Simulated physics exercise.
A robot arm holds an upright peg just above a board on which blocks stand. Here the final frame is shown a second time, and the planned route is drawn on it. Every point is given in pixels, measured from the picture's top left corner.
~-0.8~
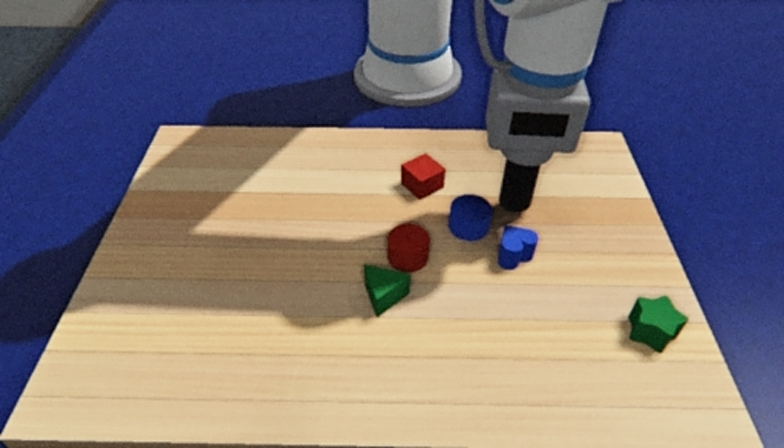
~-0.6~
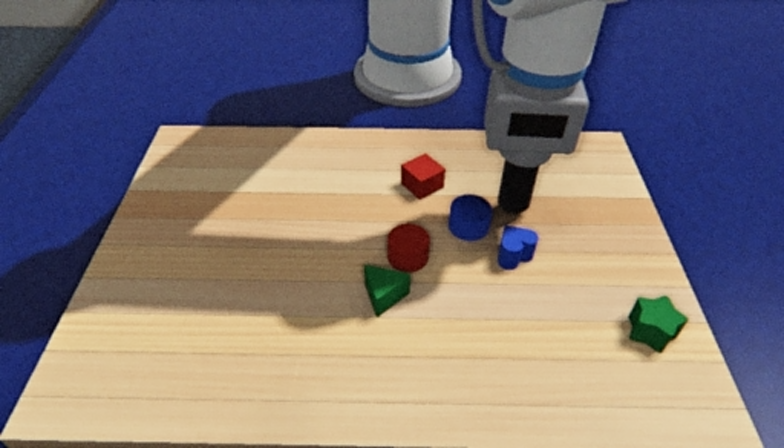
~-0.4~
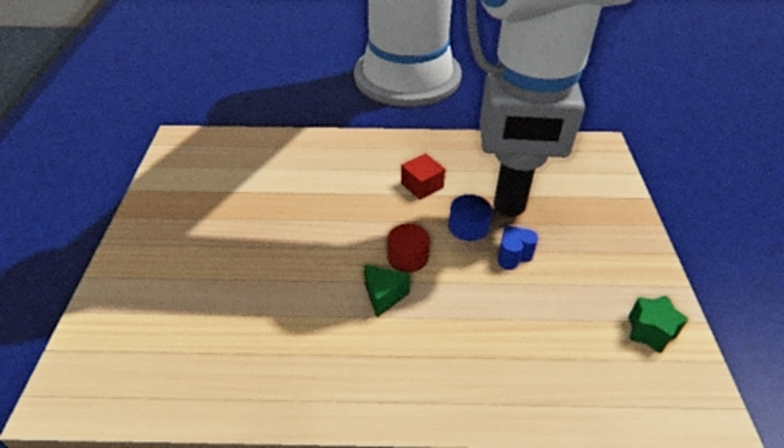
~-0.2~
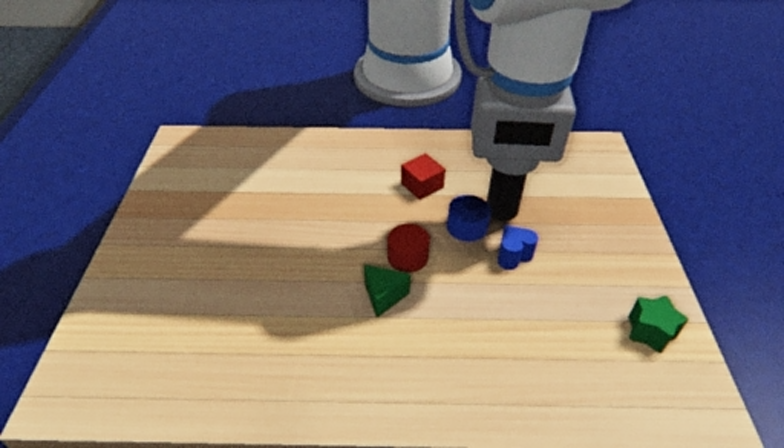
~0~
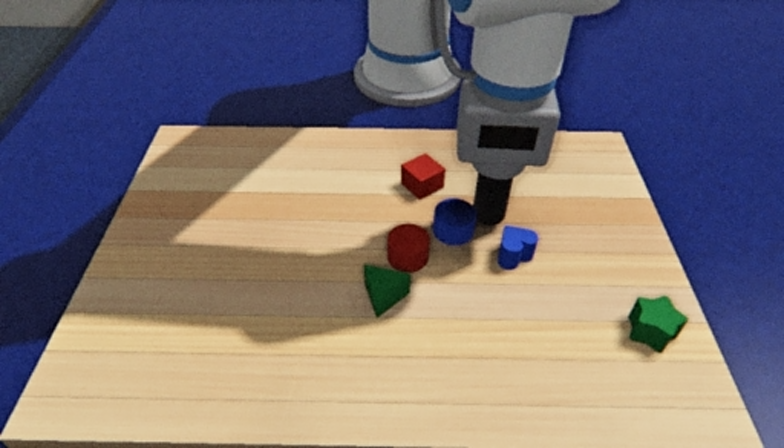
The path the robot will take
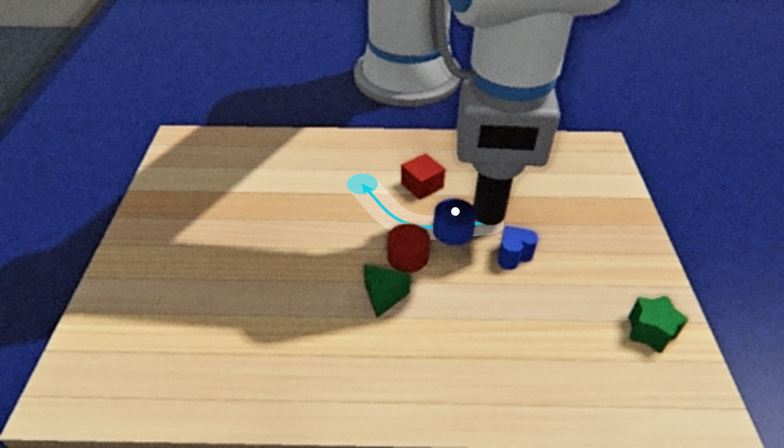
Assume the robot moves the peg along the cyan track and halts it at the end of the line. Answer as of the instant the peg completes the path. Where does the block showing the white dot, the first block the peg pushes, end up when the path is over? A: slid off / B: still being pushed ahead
My answer is option A.
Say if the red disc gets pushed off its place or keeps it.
The answer is that it is displaced.
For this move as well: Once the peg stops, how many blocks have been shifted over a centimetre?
The number is two.
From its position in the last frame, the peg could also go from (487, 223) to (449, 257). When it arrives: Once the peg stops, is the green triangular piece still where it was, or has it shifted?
From what I can tell, it will keep its place.
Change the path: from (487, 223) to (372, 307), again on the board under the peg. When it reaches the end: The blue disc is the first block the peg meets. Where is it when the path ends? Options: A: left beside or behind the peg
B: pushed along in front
Choice A: Left beside or behind the peg.
Drawn move, from (487, 223) through (435, 227) and (389, 213) to (362, 184); the dot is on the blue disc.
On the path given first. One third of the way, peg (435, 219); red disc (388, 249); blue disc (401, 219).
Two thirds of the way, peg (388, 204); red disc (381, 252); blue disc (373, 220).
At the end, peg (362, 175); red disc (381, 252); blue disc (373, 220); blue heart still.
